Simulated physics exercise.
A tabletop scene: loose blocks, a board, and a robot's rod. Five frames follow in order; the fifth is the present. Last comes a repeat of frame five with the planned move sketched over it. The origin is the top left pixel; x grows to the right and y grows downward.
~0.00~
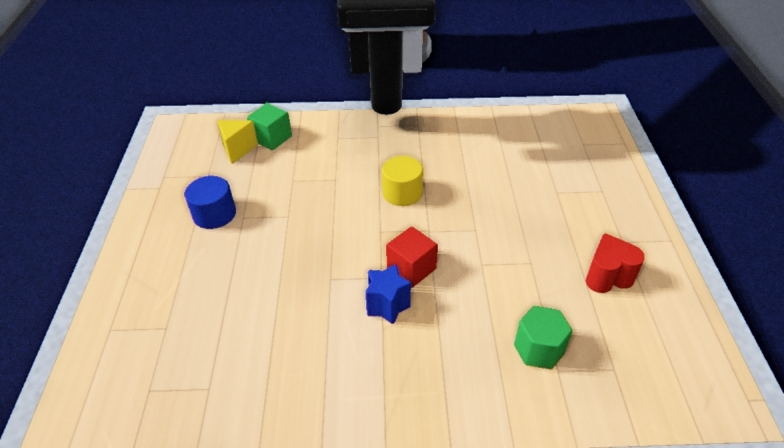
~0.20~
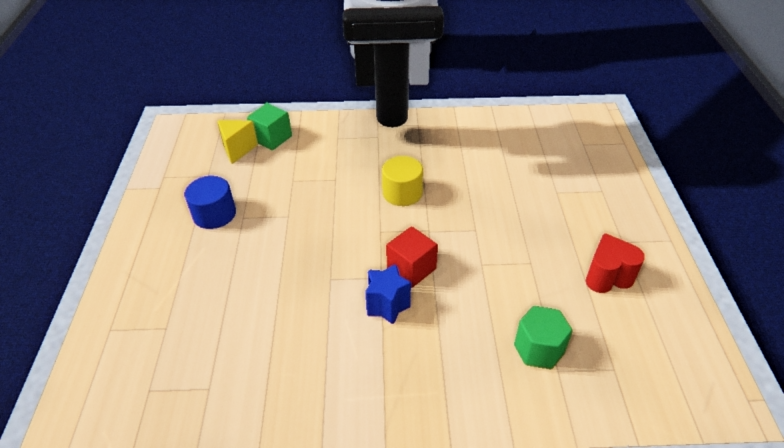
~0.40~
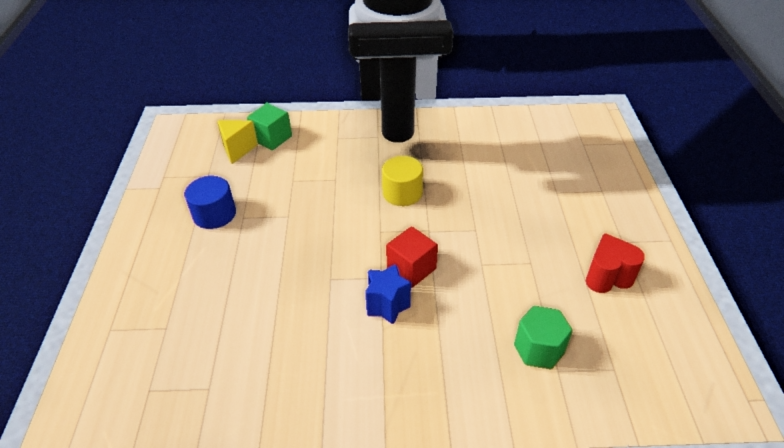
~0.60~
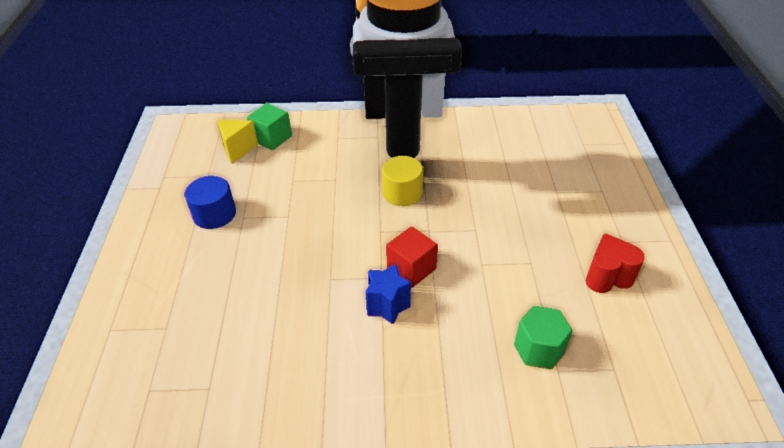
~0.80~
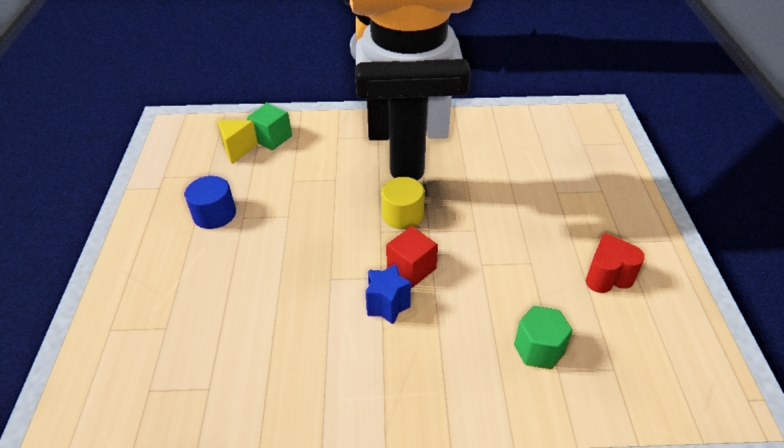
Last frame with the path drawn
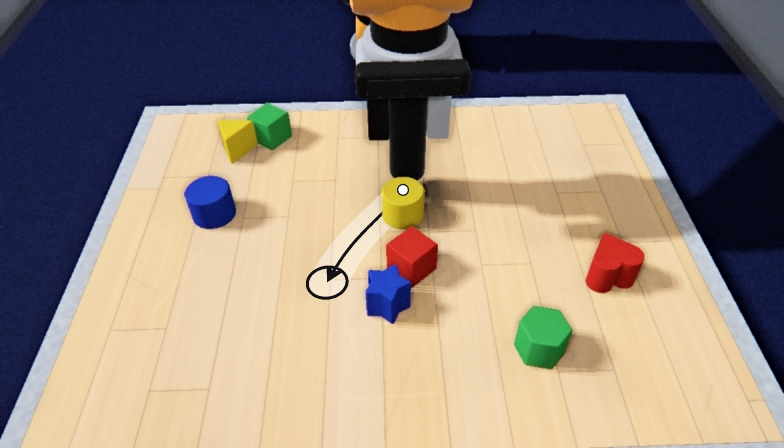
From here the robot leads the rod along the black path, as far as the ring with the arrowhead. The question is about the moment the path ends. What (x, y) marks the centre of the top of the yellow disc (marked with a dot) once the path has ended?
Just about (385, 237).
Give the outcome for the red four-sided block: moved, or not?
That block moves.
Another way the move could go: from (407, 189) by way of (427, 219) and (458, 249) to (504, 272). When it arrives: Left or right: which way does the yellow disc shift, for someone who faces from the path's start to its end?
Right-hand side.
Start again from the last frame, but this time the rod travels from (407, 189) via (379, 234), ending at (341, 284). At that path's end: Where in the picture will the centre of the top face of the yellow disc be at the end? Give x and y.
The middle of its upper face will lie at (390, 259).
Drawn move, from (407, 189) via (380, 216) and (351, 246), ending at (327, 282); the dot is on the yellow disc.
The first path, step by step. One third of the way, rod at (379, 200); yellow disc at (395, 217).
Two thirds of the way, rod at (350, 230); yellow disc at (386, 236); red four-sided block at (425, 254).
At the end, rod at (325, 267); blue star still; yellow disc at (385, 237); red four-sided block at (425, 254).
